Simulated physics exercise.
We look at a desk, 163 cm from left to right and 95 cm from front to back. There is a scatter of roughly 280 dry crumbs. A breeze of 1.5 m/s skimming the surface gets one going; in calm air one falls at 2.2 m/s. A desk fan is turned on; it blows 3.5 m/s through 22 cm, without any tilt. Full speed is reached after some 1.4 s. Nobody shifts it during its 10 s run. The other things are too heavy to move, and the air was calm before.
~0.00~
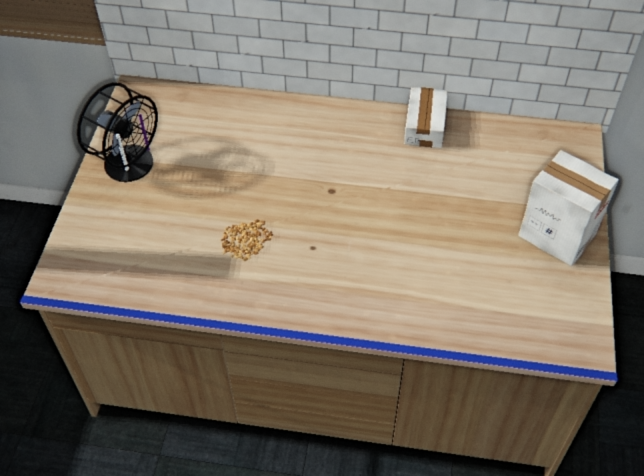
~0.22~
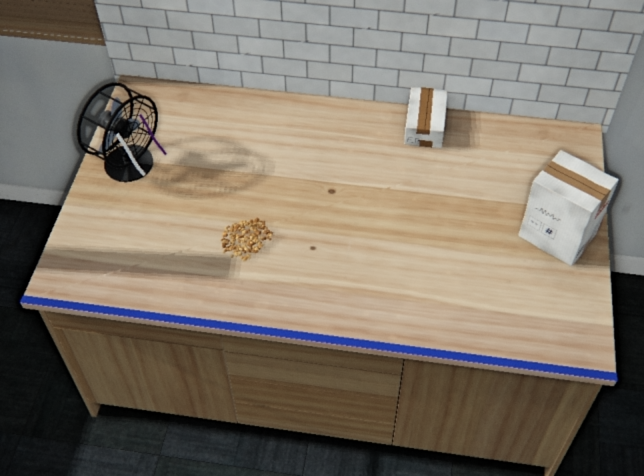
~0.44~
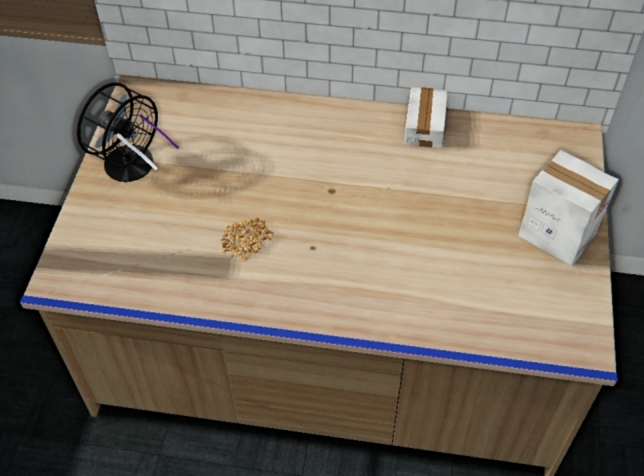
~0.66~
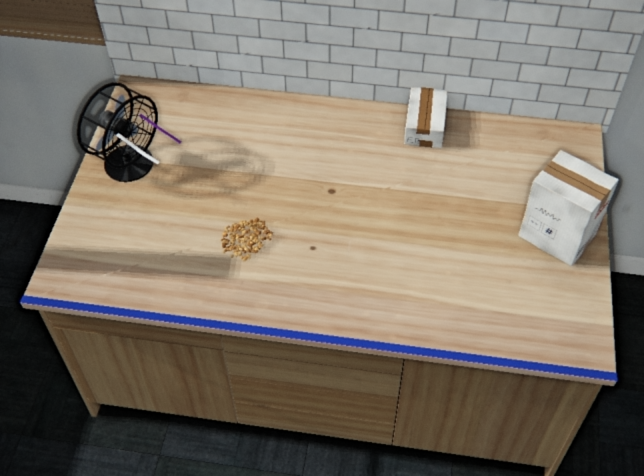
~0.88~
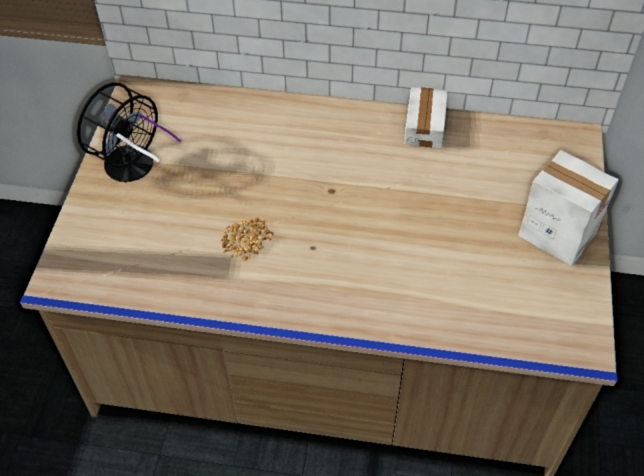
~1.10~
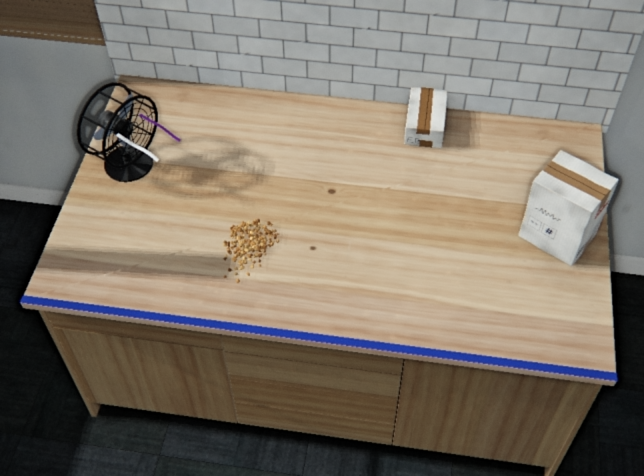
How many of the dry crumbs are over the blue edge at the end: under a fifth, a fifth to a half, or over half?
By then over half are over the blue edge.
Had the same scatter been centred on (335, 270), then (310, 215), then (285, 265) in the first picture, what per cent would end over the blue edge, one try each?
In that order: 50 %, 1 %, 90 %.
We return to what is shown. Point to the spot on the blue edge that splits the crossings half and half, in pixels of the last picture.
Around (482, 364).
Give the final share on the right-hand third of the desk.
Near 0 %.
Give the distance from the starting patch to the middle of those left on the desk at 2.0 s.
About 55 cm.
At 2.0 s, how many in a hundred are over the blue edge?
About 30 %.
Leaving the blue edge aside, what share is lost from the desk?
About 25 %.
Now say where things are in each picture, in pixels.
The middle of the dry crumbs is near (246, 238), none has stirred yet and the mouth of the desk fan is at (118, 126), in the first picture.
The middle of the dry crumbs is near (247, 240), none has stirred yet and the blue edge is centred on (308, 341), in the second picture.
The middle of the dry crumbs is near (247, 240), none has stirred yet, the top of a box is at (427, 108) and the top of a box is at (576, 180), in the third picture.
The middle of the dry crumbs is near (247, 240) and none has stirred yet, in the fourth picture.
The middle of the dry crumbs is near (247, 240) and none has stirred yet, in the fifth picture.
The middle of the dry crumbs is near (250, 241), the farthest in sight from the desk fan is at (260, 266) and about 35 % have left their places, in the sixth picture.
After 2.0 s the count stands so, 30 % are over the blue edge; the middle of those still in play is near (432, 318).
After 3.2 s the count stands so, 70 % are over the blue edge.
After 5.5 s the count stands so, 73 % are over the blue edge.
After 10.0 s, at the end, 74 % are over the blue edge.
